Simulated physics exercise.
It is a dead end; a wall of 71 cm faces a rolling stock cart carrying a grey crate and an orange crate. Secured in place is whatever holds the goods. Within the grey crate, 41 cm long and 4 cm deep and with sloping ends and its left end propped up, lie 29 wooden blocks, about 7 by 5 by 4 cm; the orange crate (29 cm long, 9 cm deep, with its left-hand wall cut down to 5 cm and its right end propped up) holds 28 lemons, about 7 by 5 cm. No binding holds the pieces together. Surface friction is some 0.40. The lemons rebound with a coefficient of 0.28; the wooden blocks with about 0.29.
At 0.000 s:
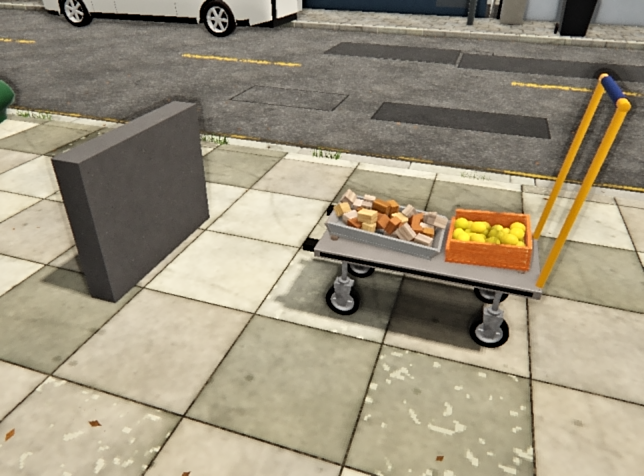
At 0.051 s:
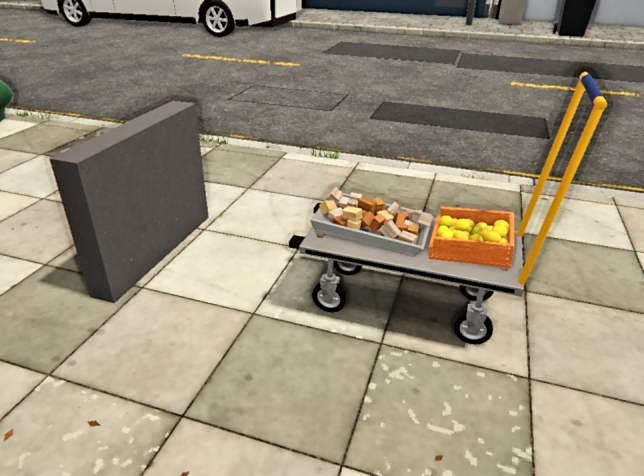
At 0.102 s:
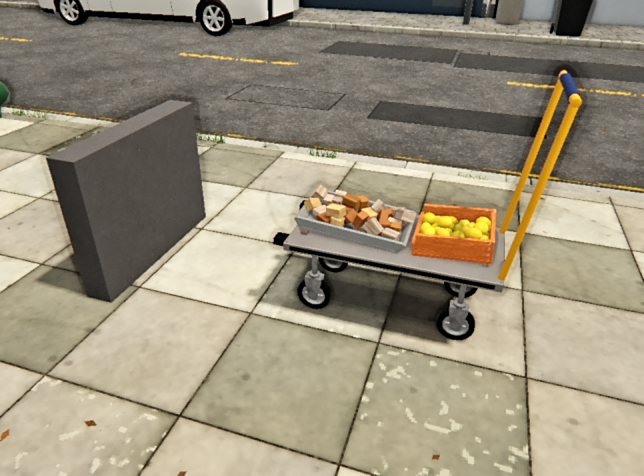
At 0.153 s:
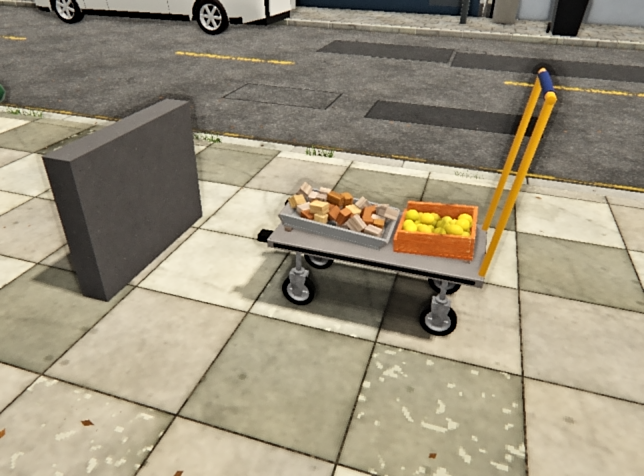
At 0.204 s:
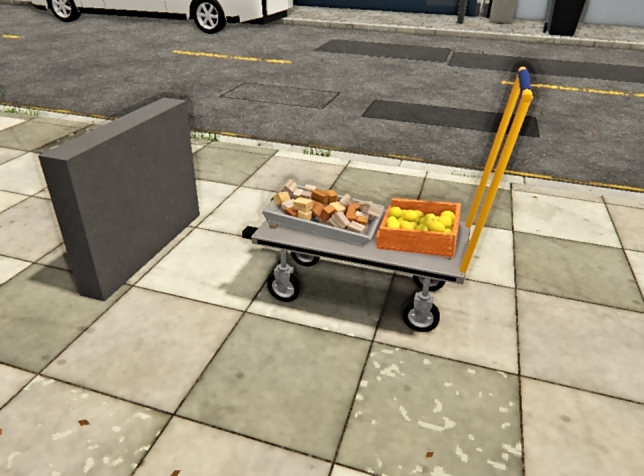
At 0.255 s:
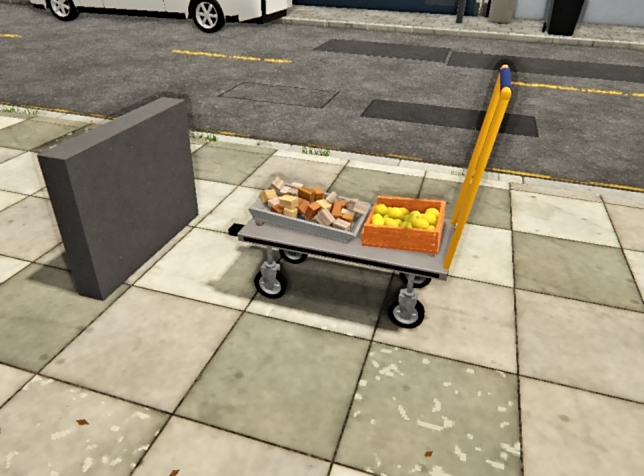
A flat grey cart with a yellow, blue-gripped handle at its right end stands on a pavement of pale and greenish slabs, seen from above at an angle, with a road and a white vehicle behind. It carries a grey crate of wooden blocks beside an orange crate of lemons, facing a dark upright slab on the left. The cart rolls steadily leftward, its load riding along, while the camera pans slightly.
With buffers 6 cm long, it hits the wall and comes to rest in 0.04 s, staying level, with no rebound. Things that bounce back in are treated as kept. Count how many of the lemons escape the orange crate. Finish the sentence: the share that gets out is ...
The share that gets out is smaller than one sixth.
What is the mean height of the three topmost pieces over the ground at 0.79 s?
About 48 cm up.
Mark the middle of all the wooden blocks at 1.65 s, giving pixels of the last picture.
Centred roughly at (193, 187).
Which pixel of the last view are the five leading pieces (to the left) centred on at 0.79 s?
About (169, 175).
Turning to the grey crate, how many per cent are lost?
Grey crate: 5%.
After 0.69 s, impact.
After 0.79 s, grey crate 29 in, 0 out and orange crate 27 in, 1 out.
After 0.91 s, grey crate 28 in, 1 out and orange crate 27 in, 1 out.
After 1.14 s, grey crate 27 in, 2 out and orange crate 27 in, 1 out.
Outcome (at 1.65 s), grey crate 27 in, 2 out and orange crate 27 in, 1 out. Asked share, 1 of 28, 4 per cent.
